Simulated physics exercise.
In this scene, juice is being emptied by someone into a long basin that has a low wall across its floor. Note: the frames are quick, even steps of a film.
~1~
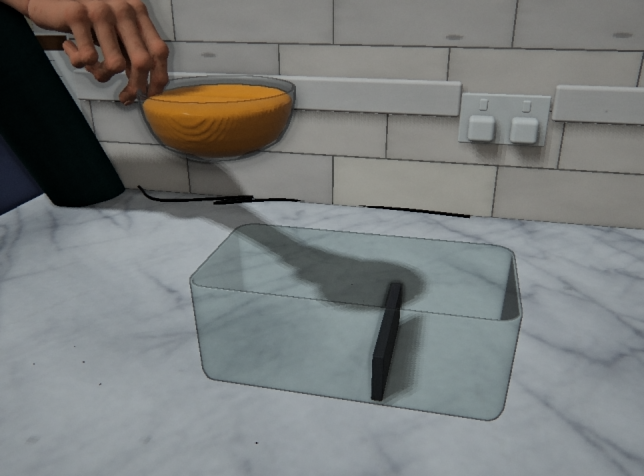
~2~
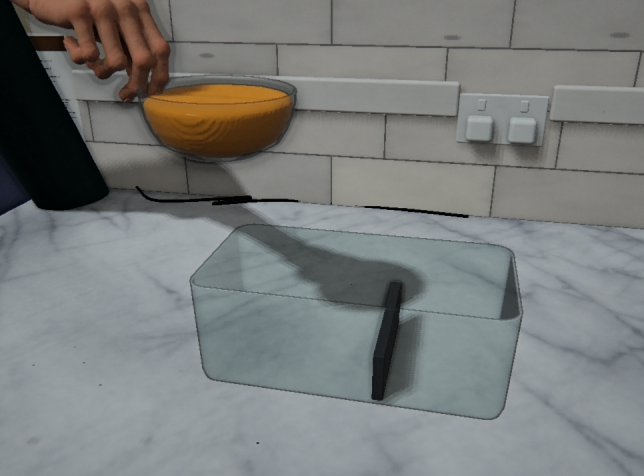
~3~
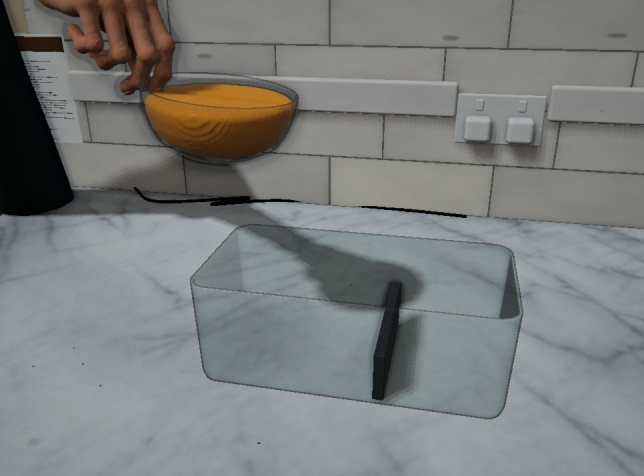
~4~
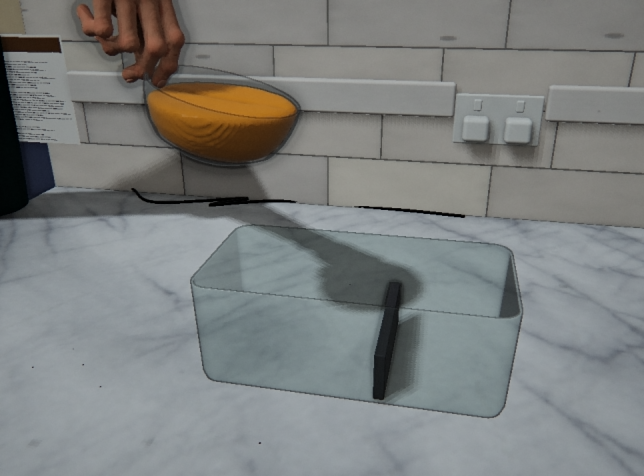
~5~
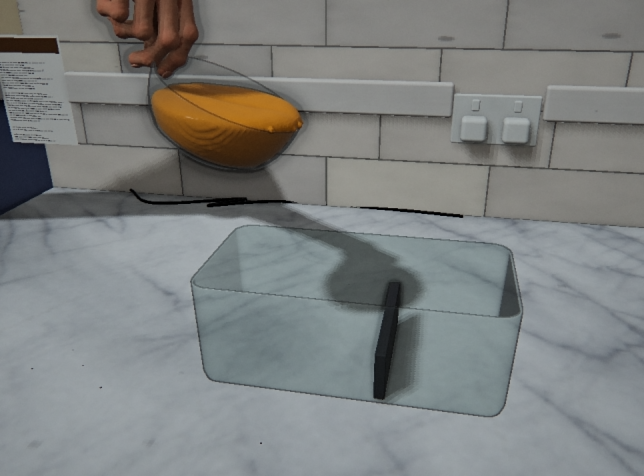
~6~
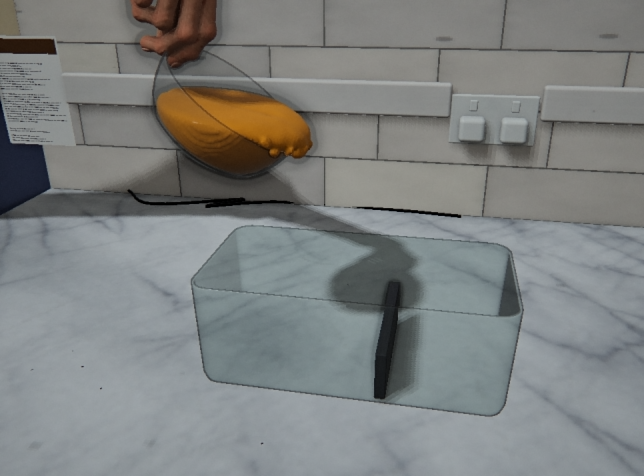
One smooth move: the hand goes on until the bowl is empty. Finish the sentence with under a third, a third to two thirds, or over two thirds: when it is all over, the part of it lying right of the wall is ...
... under a third.
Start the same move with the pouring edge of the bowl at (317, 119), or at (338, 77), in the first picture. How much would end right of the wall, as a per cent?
It comes to about 5 %, followed by about 35 %.
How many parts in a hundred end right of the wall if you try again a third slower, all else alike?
I'd say close to 5 per cent.
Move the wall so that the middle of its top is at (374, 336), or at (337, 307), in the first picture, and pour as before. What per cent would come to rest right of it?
With the first placement it is 30 %, with the second 50 %.
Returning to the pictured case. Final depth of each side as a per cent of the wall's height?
Left near 40; right near 0.
A moment on, the bowl is tipped right over and 3 per cent is still to pour, 65 is left of the wall and 0 right of it.
Next, the bowl is tipped right over and 0 per cent is still to pour, 78 is left of the wall and 1 right of it.
Then the bowl is tipped right over and 0 per cent is still to pour, 84 is left of the wall and 6 right of it.
Later the bowl is tipped right over and 0 per cent is still to pour, 84 is left of the wall and 6 right of it.
At rest 84 per cent lies left of the wall, 6 right of it and 10 outside.
